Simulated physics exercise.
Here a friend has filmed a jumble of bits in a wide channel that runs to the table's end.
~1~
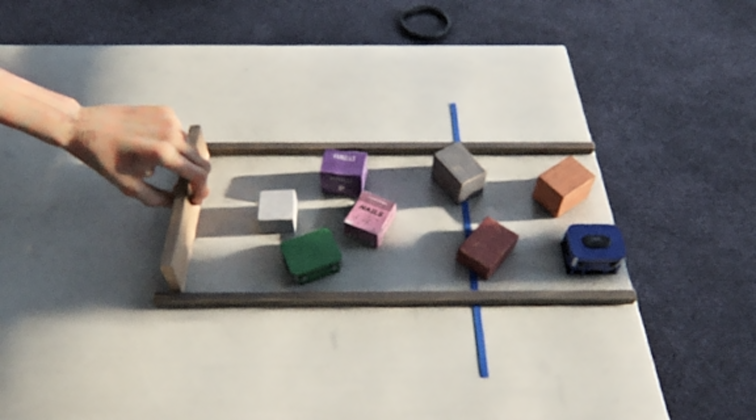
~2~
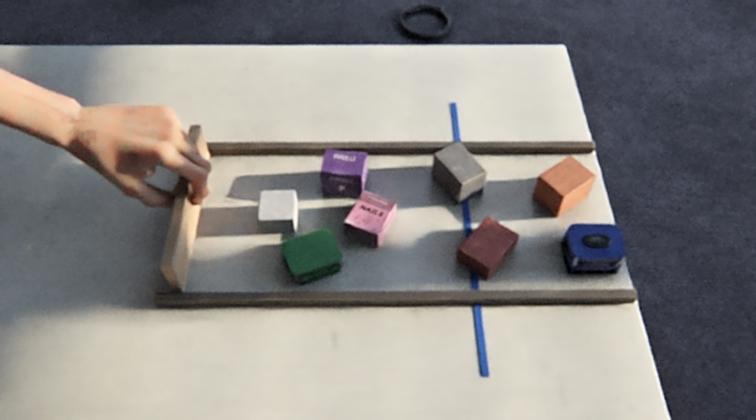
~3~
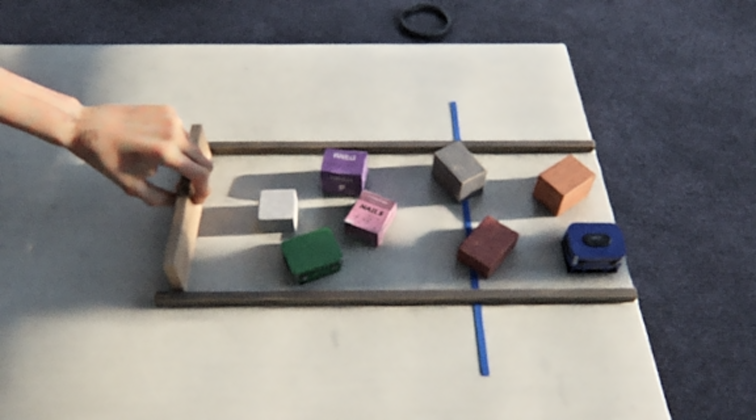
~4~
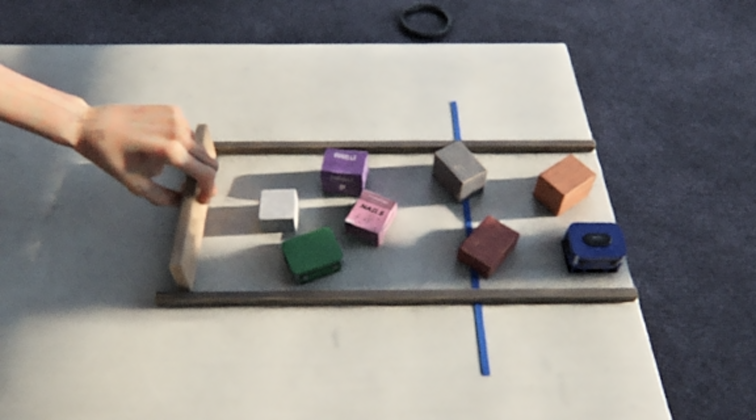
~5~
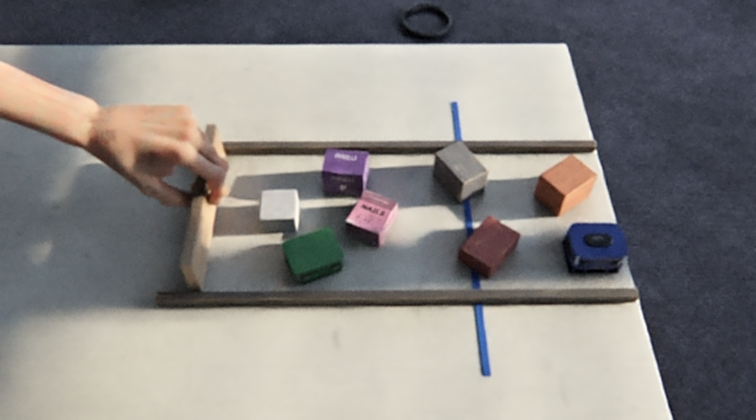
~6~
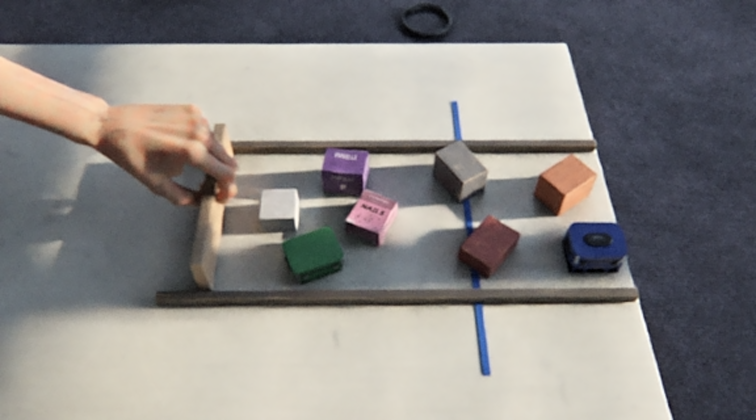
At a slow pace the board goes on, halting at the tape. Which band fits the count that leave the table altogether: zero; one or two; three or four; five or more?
The band that fits is zero.
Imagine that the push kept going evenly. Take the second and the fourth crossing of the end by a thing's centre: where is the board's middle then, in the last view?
I'd put the first at about (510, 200) and the next at about (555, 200).
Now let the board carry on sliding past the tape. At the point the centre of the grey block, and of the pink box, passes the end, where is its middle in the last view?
When the grey block crosses, the middle is near (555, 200); when the pink box crosses, near (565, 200).
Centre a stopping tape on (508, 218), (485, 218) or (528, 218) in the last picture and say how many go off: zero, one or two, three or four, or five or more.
Falls: One or two; none; just one or two.
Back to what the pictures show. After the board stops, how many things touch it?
In contact: 3.
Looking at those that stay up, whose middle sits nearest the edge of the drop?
The blue case.
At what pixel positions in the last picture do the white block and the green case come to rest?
The white block comes to rest at (486, 210), and the green case comes to rest at (501, 264).
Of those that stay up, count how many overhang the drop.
1 overhanging.
Early on, none off yet; blue case at rest near (594, 248); orange block at rest near (565, 185); red block at rest near (489, 246).
A while later, none off yet; blue case at rest near (594, 248); orange block at rest near (565, 185); red block travelled about its own width near (523, 249).
Finally, the number that fall off is zero.
